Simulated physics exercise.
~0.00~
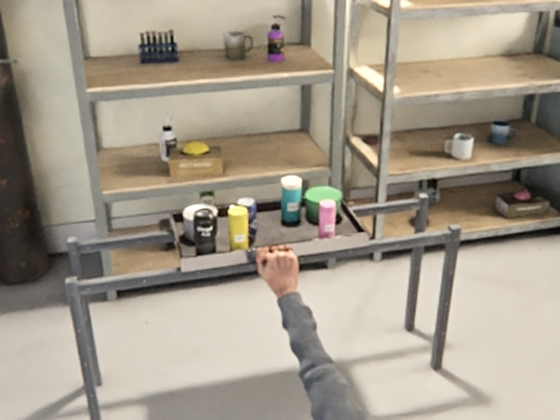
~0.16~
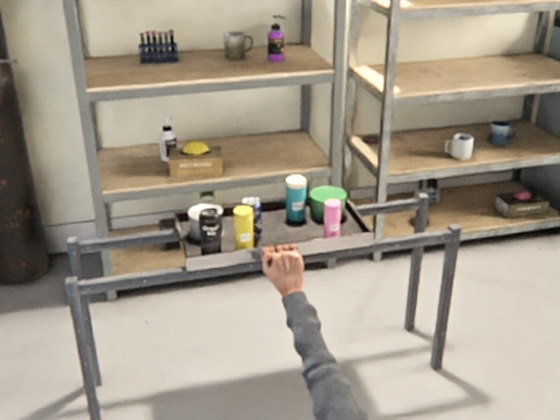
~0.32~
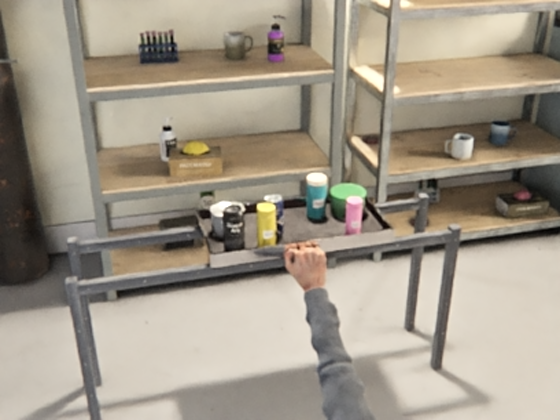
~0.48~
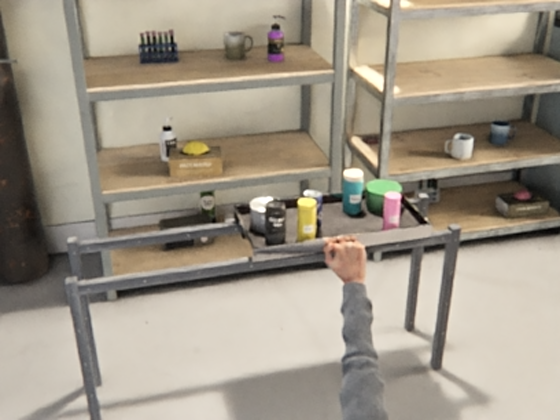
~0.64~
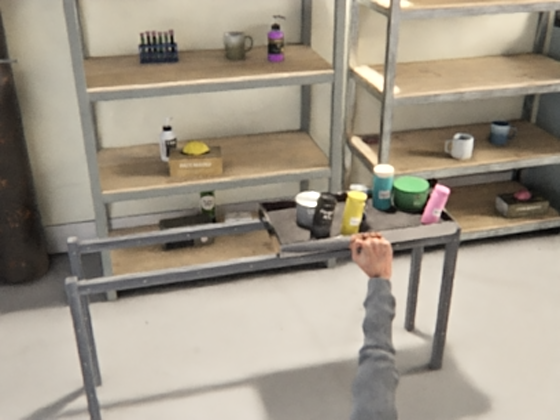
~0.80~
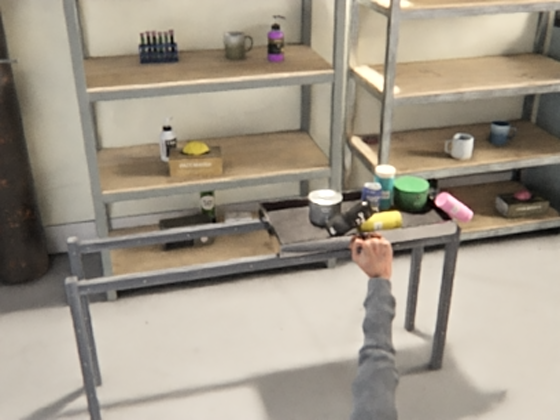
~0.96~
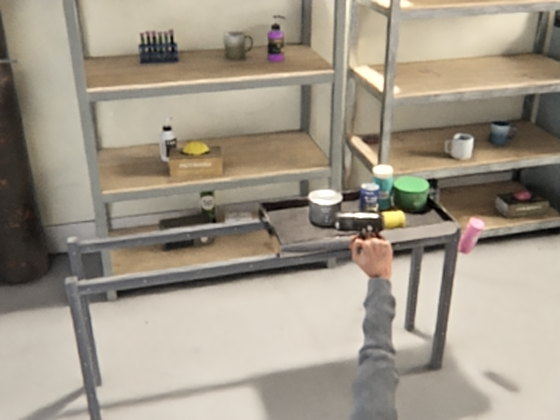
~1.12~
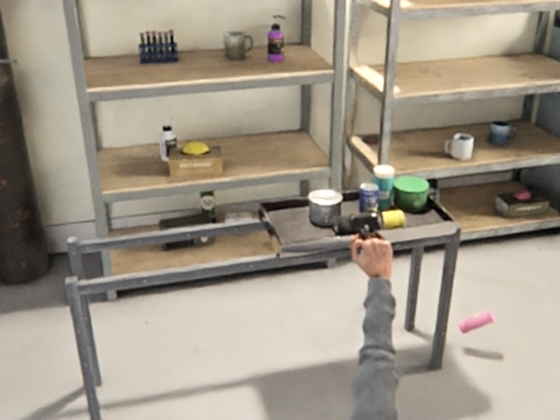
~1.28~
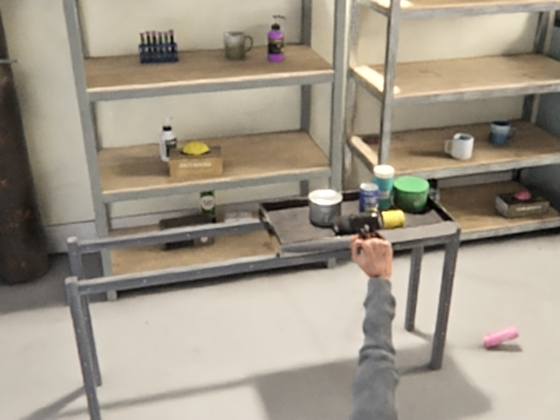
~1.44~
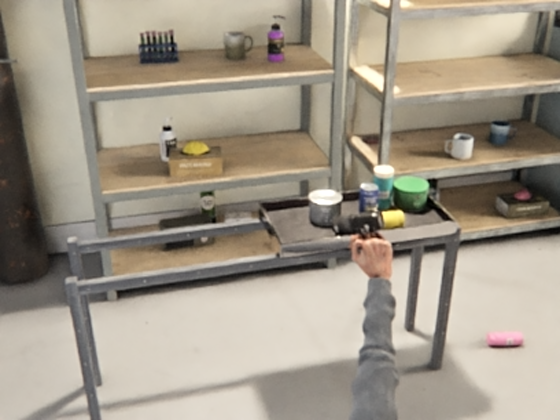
In the video, a hand slides a tray of upright containers rightward along a metal frame until it stops; the black can and yellow shaker topple on the tray, while the pink shaker tips over the right edge and ends lying on the floor.
